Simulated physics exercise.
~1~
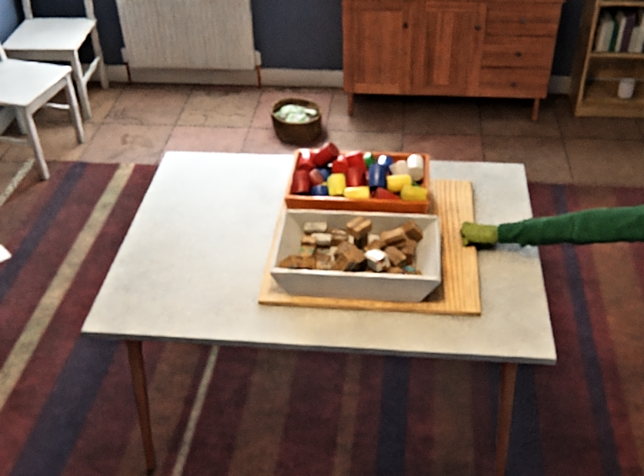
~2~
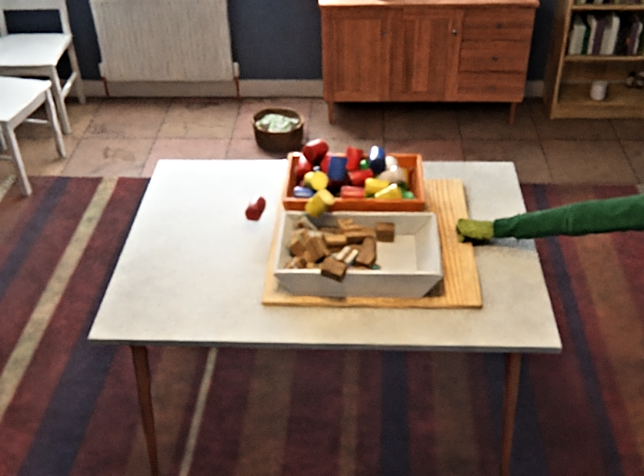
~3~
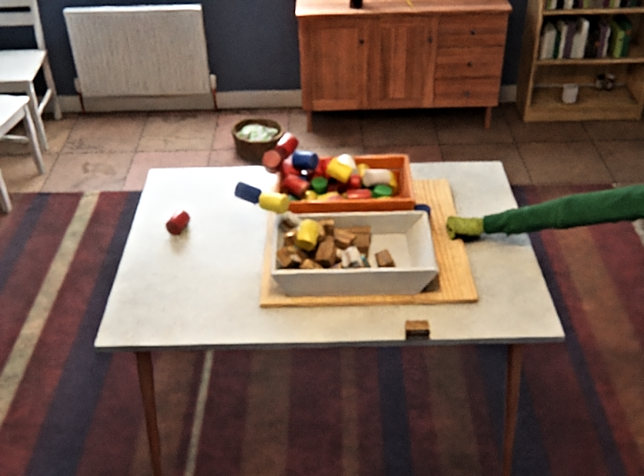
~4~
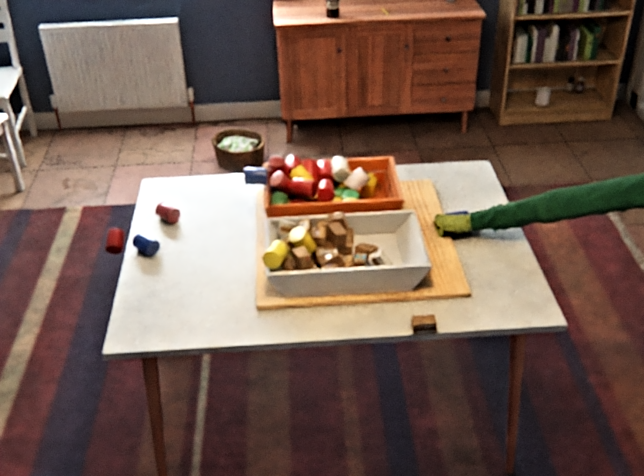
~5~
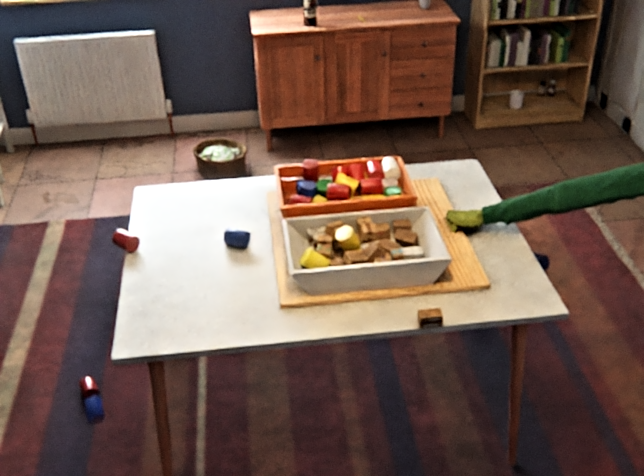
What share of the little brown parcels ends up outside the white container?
Only a small share gets out, fewer than one in six. A single brown parcel lies on the table near the front edge, while the rest stay in the white container.
